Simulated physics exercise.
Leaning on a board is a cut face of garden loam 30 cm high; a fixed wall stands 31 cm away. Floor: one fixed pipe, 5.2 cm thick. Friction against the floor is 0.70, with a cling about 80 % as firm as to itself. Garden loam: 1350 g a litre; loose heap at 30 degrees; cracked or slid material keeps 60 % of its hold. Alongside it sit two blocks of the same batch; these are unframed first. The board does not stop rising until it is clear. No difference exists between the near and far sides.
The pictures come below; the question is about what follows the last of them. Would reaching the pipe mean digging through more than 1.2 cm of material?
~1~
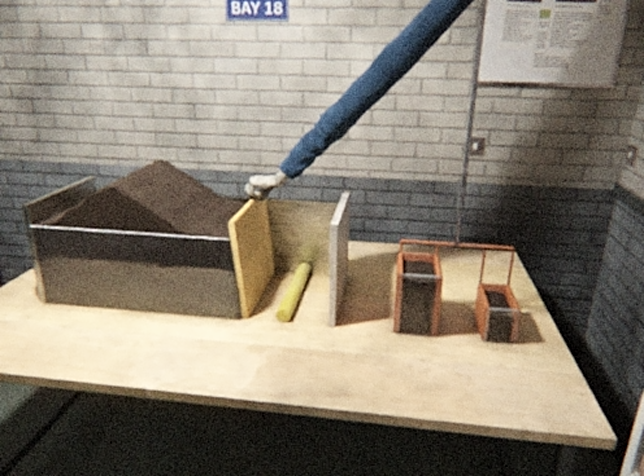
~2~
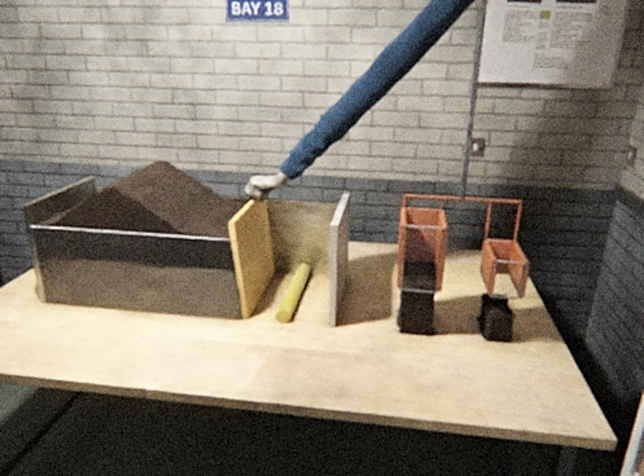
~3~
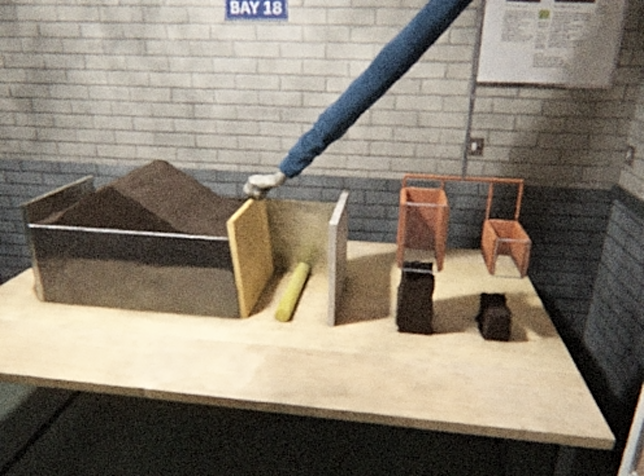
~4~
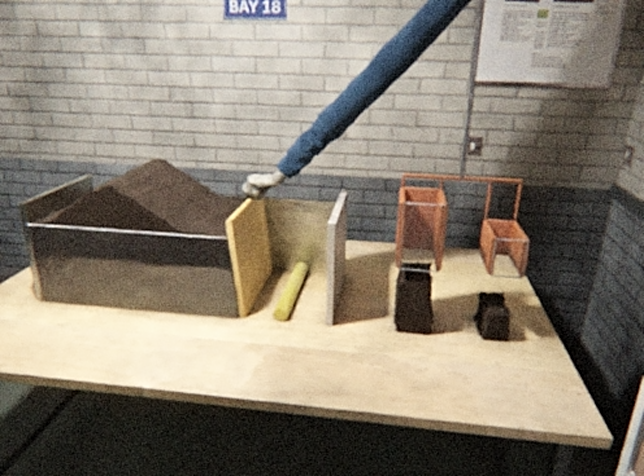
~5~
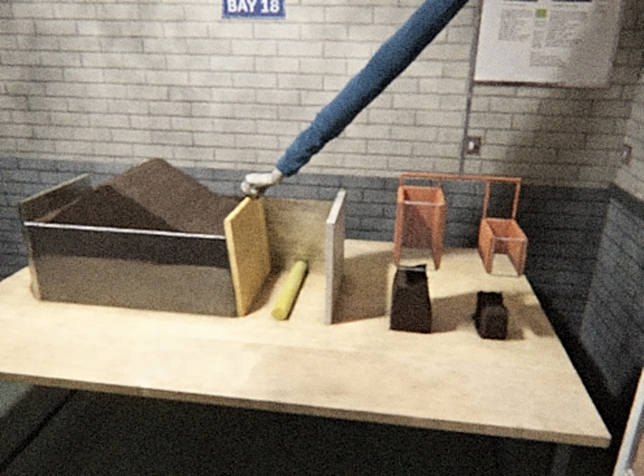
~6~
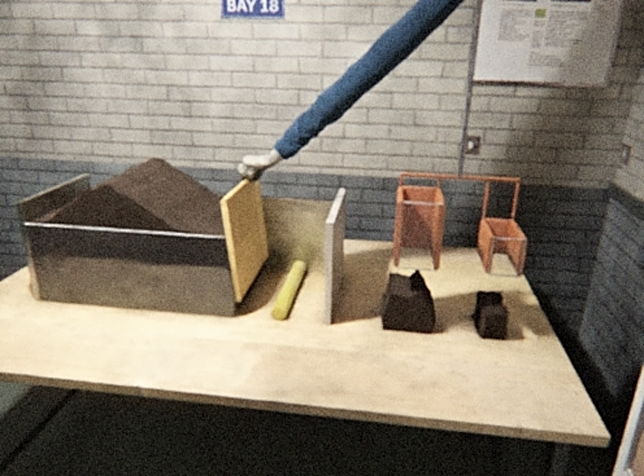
No.
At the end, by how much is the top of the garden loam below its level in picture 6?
I'd put it at close to 0 cm.
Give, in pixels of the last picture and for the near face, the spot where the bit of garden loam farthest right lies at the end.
Around pixel (270, 314).
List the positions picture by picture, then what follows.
In the first frame, top of the board at (230, 239), not yet moved; crest of the garden loam at (111, 186); block heights 20 cm, 10 cm (left to right).
In the second frame, top of the board at (230, 239), not yet moved; crest of the garden loam at (111, 186); block heights 20 cm, 10 cm (left to right).
In the third frame, top of the board at (229, 238), not yet moved; crest of the garden loam at (110, 185); block heights 20 cm, 10 cm (left to right).
In the fourth frame, top of the board at (227, 237), not yet moved; crest of the garden loam at (108, 184); block heights 19 cm, 10 cm (left to right).
In the fifth frame, top of the board at (226, 237), not yet moved; crest of the garden loam at (106, 184); block heights 18 cm, 10 cm (left to right).
In the sixth frame, top of the board at (222, 217), moved 6.9 cm; crest of the garden loam at (106, 183); block heights 15 cm, 10 cm (left to right).
Last picture + 0.21 s, the face still stands and nothing lies on the pipe.
Last picture + 0.45 s, the face still stands and nothing lies on the pipe.
Last picture + 0.69 s, the fallen stuff reaches 7 % of the way across and nothing lies on the pipe.
Last picture + 0.94 s, the fallen stuff reaches 29 % of the way across and nothing lies on the pipe.
Last picture + 1.26 s, the fallen stuff reaches 38 % of the way across and nothing lies on the pipe.
